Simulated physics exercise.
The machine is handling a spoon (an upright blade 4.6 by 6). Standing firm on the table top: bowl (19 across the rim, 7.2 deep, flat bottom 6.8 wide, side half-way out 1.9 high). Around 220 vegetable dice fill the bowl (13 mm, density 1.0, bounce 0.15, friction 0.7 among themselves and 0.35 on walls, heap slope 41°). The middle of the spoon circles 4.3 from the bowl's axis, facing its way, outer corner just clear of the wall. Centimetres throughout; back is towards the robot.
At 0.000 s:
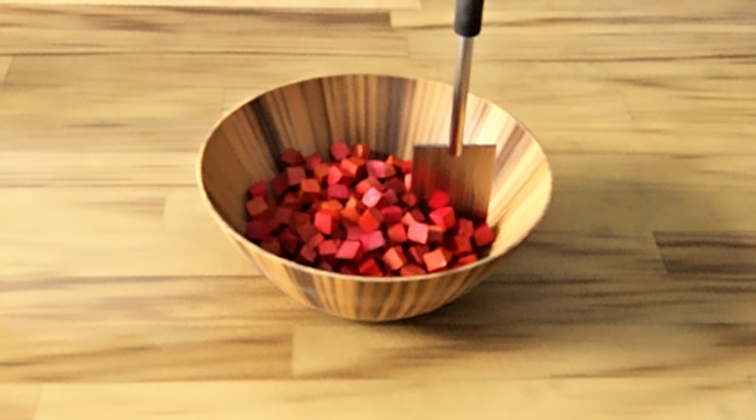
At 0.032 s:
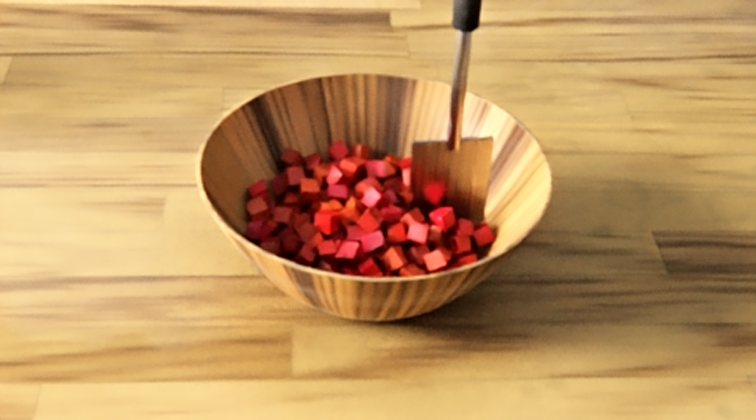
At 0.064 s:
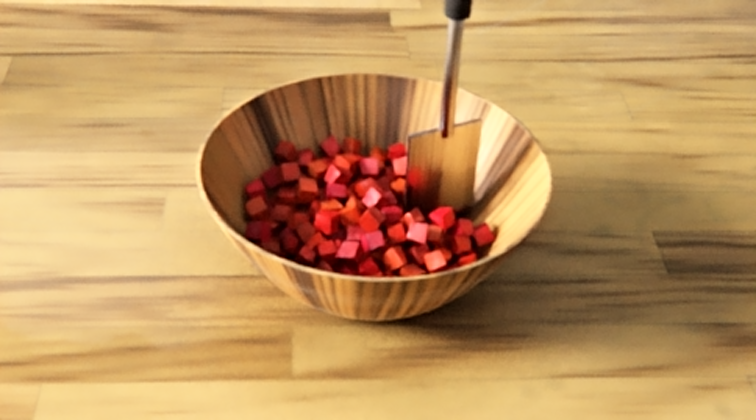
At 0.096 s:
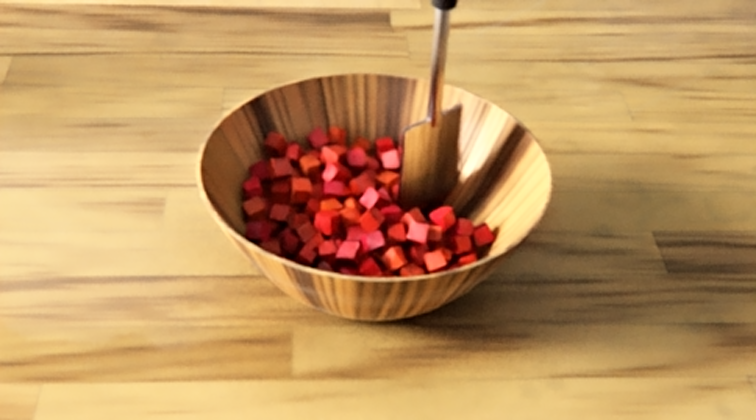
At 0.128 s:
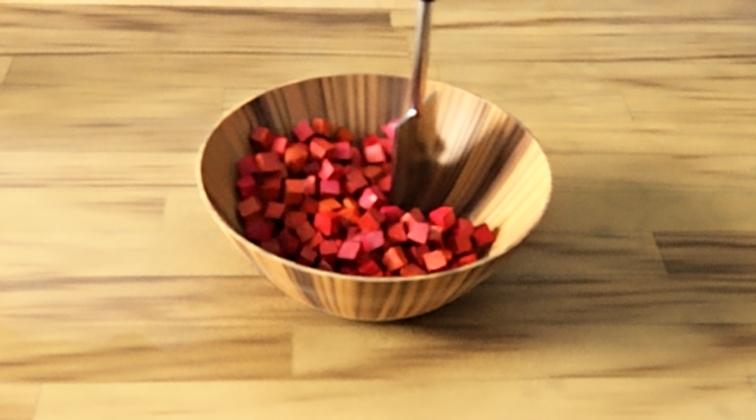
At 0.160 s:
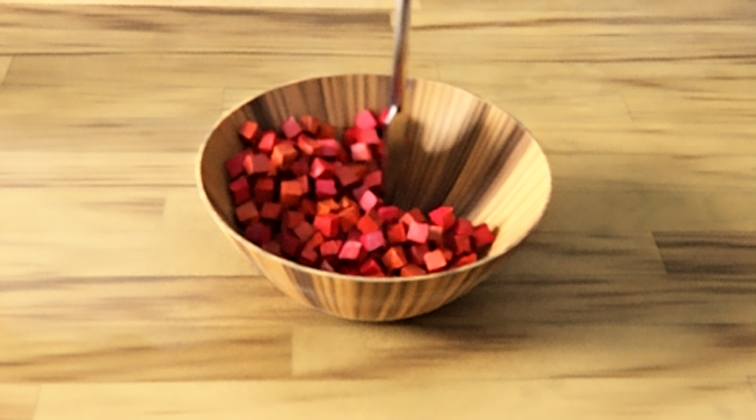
Red cubes in a striped wooden bowl being pushed back and left by a flat-bladed spatula turning edge-on as it sweeps.
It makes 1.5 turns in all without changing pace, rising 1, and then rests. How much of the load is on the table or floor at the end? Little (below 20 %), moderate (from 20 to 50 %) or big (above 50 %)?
On the table or floor the share is little, below 20 %.
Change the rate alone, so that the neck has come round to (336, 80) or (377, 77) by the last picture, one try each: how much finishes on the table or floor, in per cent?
About 30 and 10 per cent.
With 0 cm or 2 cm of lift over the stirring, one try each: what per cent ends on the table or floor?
About 15 and 10 per cent.
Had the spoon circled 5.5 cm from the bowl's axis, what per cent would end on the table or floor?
In that case some 0 per cent.
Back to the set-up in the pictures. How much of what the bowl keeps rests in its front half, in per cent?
About 55 per cent.
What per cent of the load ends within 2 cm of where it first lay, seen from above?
Roughly 10 per cent.
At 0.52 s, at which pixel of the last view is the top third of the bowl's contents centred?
Near (415, 257).
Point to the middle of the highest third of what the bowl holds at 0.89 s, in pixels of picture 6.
Around (347, 126).
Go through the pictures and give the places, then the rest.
In the first frame, the spoon neck at (458, 122), 0° round; upper third of the load around (356, 220), from x 255 to 485, top at y 150; 215 in the bowl.
In the second frame, the spoon neck at (456, 116), 7° round; upper third of the load around (356, 217), from x 255 to 480, top at y 150.
In the third frame, the spoon neck at (448, 104), 22° round; upper third of the load around (347, 213), from x 255 to 480, top at y 145.
In the fourth frame, the spoon neck at (436, 94), 38° round; upper third of the load around (338, 197), from x 255 to 485, top at y 135.
In the fifth frame, the spoon neck at (419, 85), 54° round; upper third of the load around (327, 188), from x 245 to 480, top at y 130.
In the sixth frame, the spoon neck at (399, 80), 71° round; upper third of the load around (310, 178), from x 240 to 480, top at y 120; 215 in the bowl.
After 0.52 s, 254° round, highest piece 9 above the table; 204 in the bowl, 4 on the table or floor, 7 in flight or on the tool.
After 0.89 s, 78° round, highest piece 8 above the table; 193 in the bowl, 22 on the table or floor.
After 1.27 s, 180° round, highest piece 7 above the table; 187 in the bowl, 28 on the table or floor.
After 1.97 s, 180° round, highest piece 7 above the table; 187 in the bowl, 28 on the table or floor.
In the end, 187 in the bowl, 28 on the table or floor. That is 13 % on the table or floor.
